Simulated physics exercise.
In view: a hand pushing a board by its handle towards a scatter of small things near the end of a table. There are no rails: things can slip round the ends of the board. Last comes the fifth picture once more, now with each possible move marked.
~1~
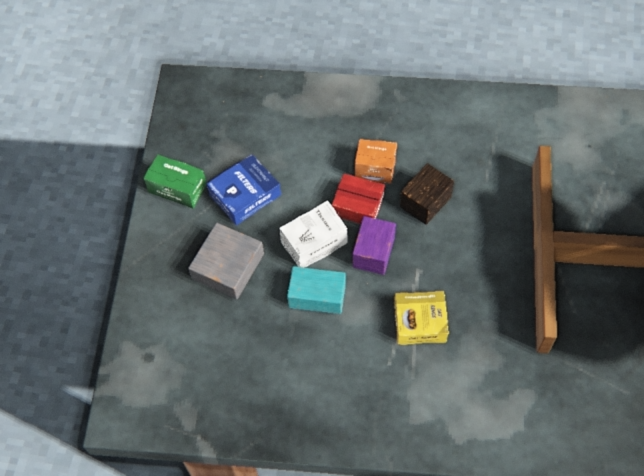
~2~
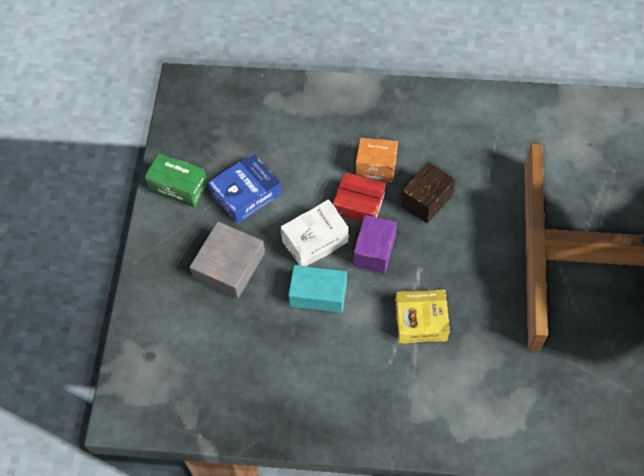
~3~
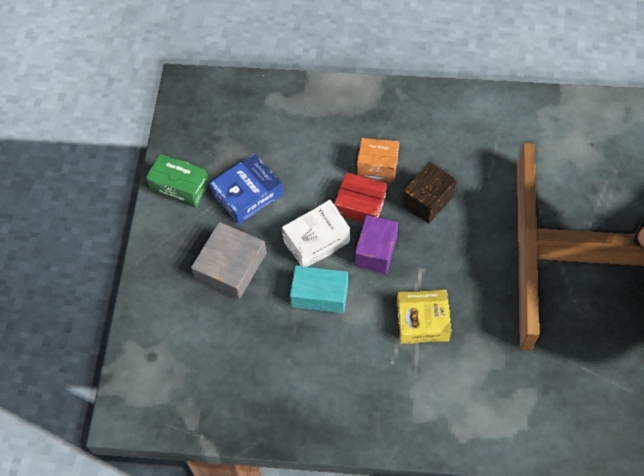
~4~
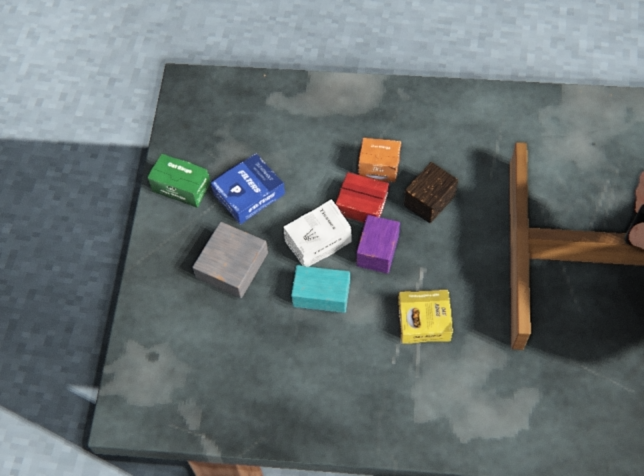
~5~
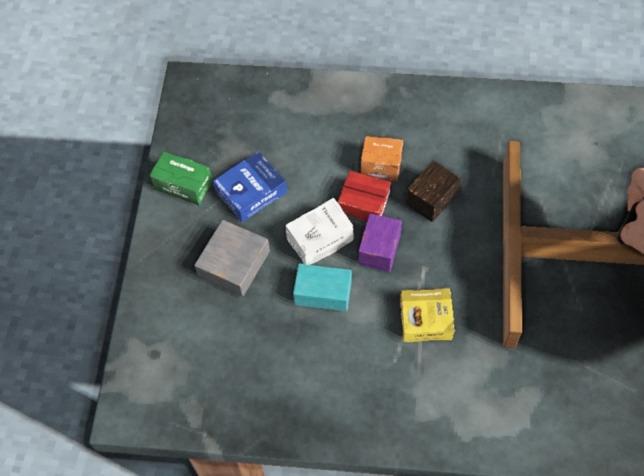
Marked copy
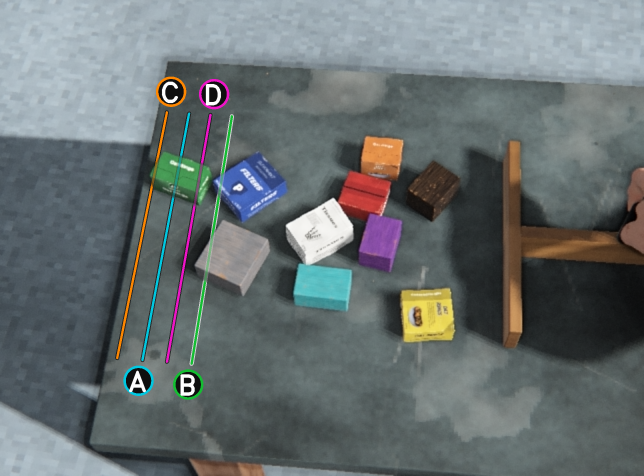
The clip opens on a dark, stained tabletop scattered with small coloured blocks and packets, with a T-shaped wooden board standing at the right. The board slides slowly left a short way, and a hand on its handle comes into view at the right edge, while the small things stay essentially still.
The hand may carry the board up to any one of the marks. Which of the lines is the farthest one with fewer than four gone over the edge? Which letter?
No farther than B.
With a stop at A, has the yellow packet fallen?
No.
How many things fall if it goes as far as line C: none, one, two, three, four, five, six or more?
By then, six or more.
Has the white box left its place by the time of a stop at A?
Yes.
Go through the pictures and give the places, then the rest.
The first picture shows turquoise block (317, 290); purple block (374, 246); green packet (176, 181).
The second picture shows board (539, 234); grey block (228, 259).
The third picture shows board (531, 233); black block (429, 193).
The fourth picture shows board (523, 233); yellow packet (425, 316).
The fifth picture shows board (515, 231); orange packet (382, 159); turquoise block (323, 287); purple block (380, 243).
On the marked copy, A at (167, 228); B at (213, 231); C at (144, 227); D at (190, 230).
With B. Early on, board (405, 224); orange packet (365, 153); yellow packet (369, 311).
Further on, board (296, 217); green packet (147, 179); grey block (178, 250).
At the end, board (213, 212); green packet over the edge; grey block over the edge; three fallen.
As for the rest, A drops six; C drops ten; D drops four.
